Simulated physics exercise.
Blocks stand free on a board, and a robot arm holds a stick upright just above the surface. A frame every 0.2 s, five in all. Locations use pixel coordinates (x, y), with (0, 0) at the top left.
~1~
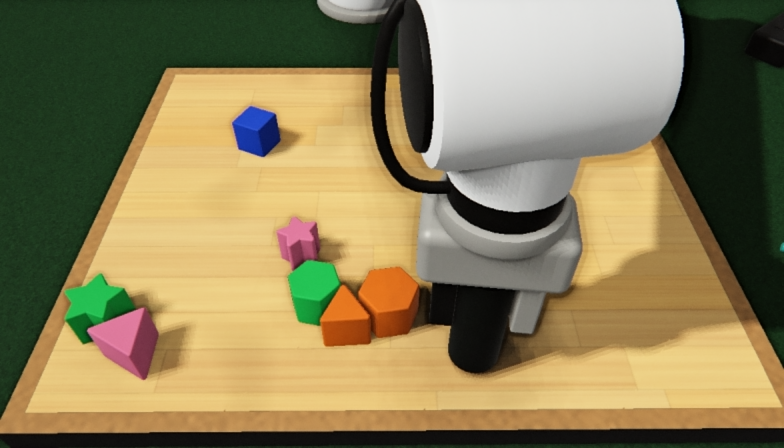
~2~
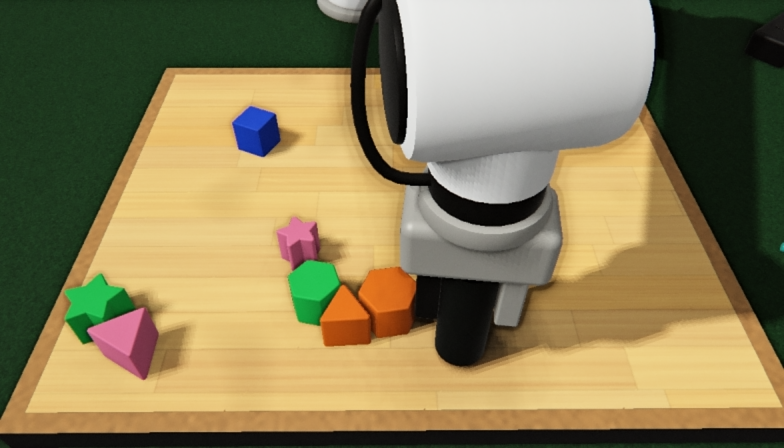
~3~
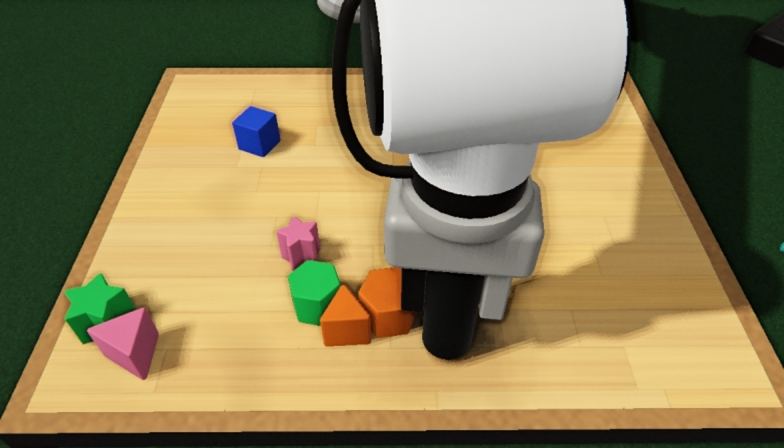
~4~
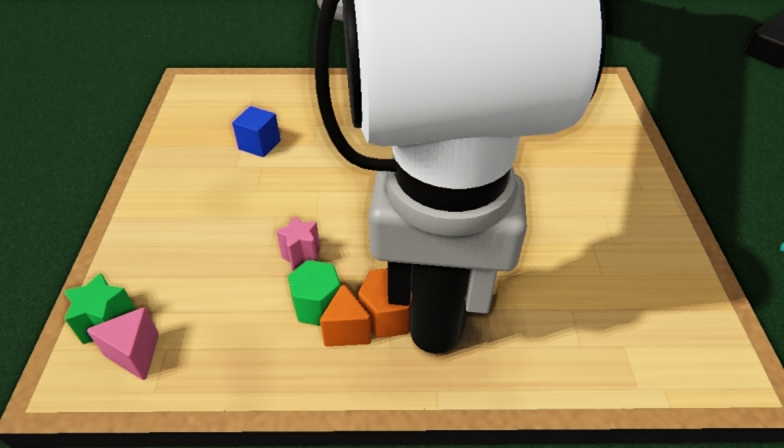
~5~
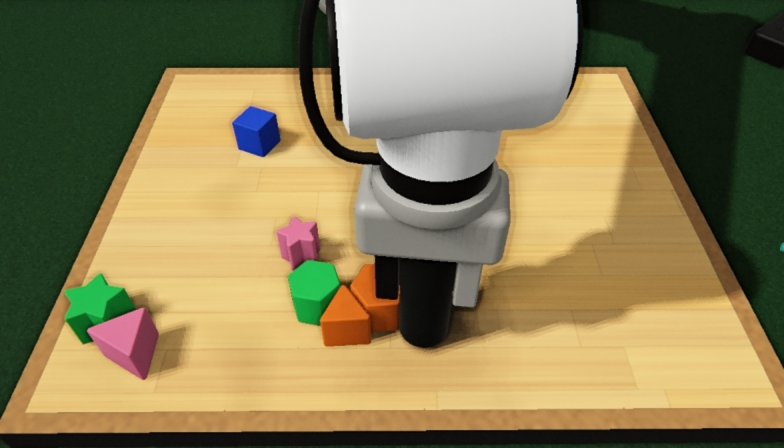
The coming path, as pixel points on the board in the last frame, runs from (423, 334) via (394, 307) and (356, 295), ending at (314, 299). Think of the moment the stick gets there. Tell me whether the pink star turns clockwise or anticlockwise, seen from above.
Bird's-eye view: Counterclockwise.
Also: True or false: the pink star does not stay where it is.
This is true.
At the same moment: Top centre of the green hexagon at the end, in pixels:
Around pixel (262, 287).
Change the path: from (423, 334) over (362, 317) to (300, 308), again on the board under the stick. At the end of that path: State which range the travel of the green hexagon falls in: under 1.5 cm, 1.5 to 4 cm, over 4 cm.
Over 4 cm.
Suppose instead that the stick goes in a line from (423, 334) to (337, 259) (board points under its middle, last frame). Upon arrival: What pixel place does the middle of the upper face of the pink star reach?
Top centre: (251, 210).
The first path, step by step. One third of the way, stick (394, 299); green hexagon (308, 278), turned 15° anticlockwise; orange hexagon (353, 257).
Two thirds of the way, stick (356, 287); pink star (286, 222), turned 15° anticlockwise; green hexagon (295, 278), turned 35° anticlockwise; orange hexagon (322, 241), turned 20° clockwise.
At the end, stick (313, 291); pink star (280, 215), turned 40° anticlockwise; green hexagon (262, 287), turned 55° anticlockwise; orange triangular piece (338, 309), turned 35° anticlockwise; orange hexagon (309, 234), turned 50° clockwise.
